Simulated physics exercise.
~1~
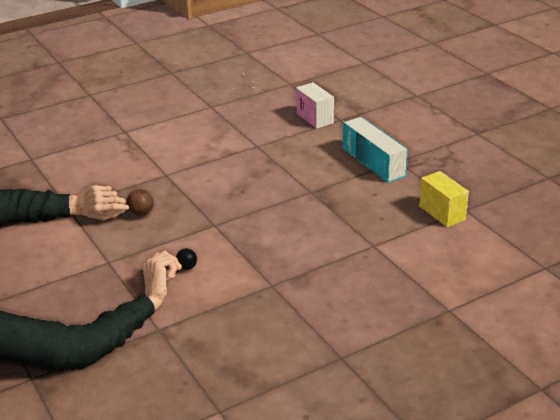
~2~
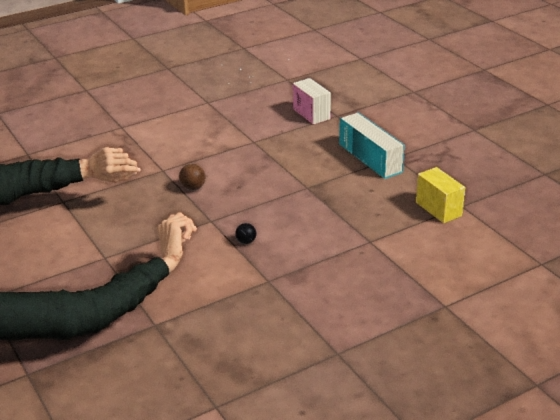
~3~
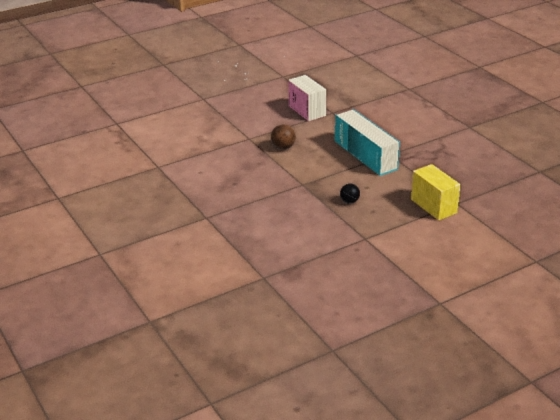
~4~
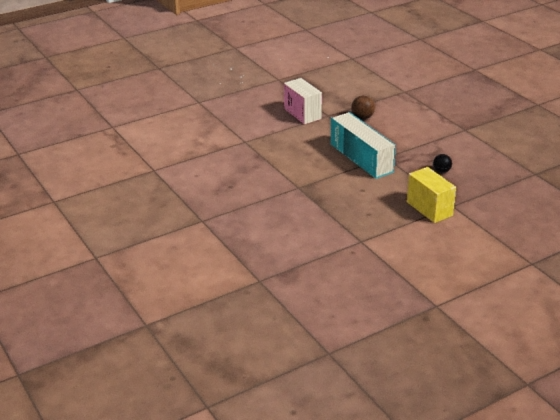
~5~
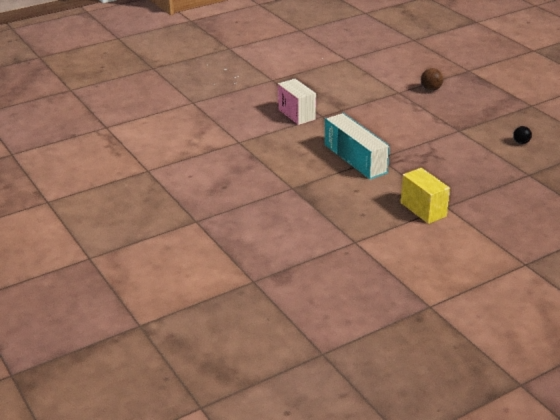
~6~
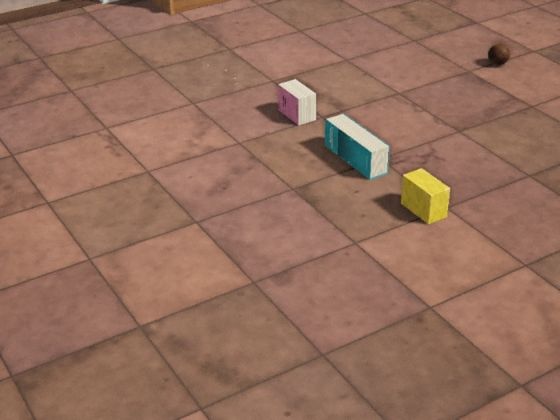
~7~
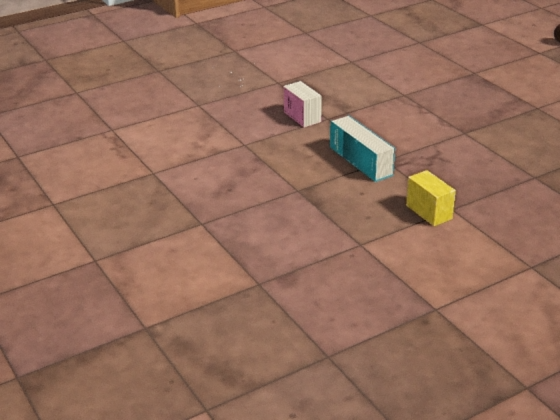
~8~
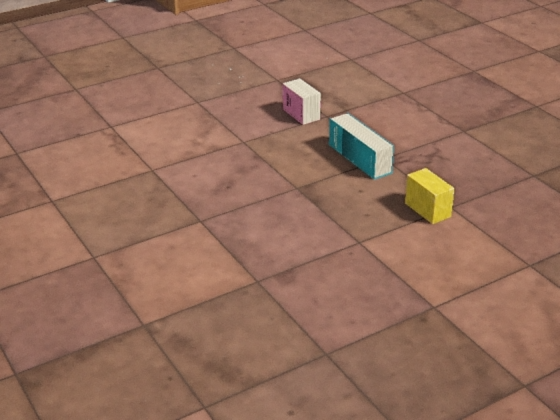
A brown ball and a black ball roll from two dark-sleeved hands at the left, across a floor of reddish-brown tiles seen from above by a slightly swaying camera. Ahead stand a pink and white block, a longer turquoise and white one, and a yellow one, spaced in a diagonal row. The hands draw back out of view as the balls travel rightward. The brown ball passes between the pink and turquoise blocks, and the black ball between the turquoise and yellow. Both roll on toward the upper right, the black leaving view first, then the brown, while the blocks remain standing.
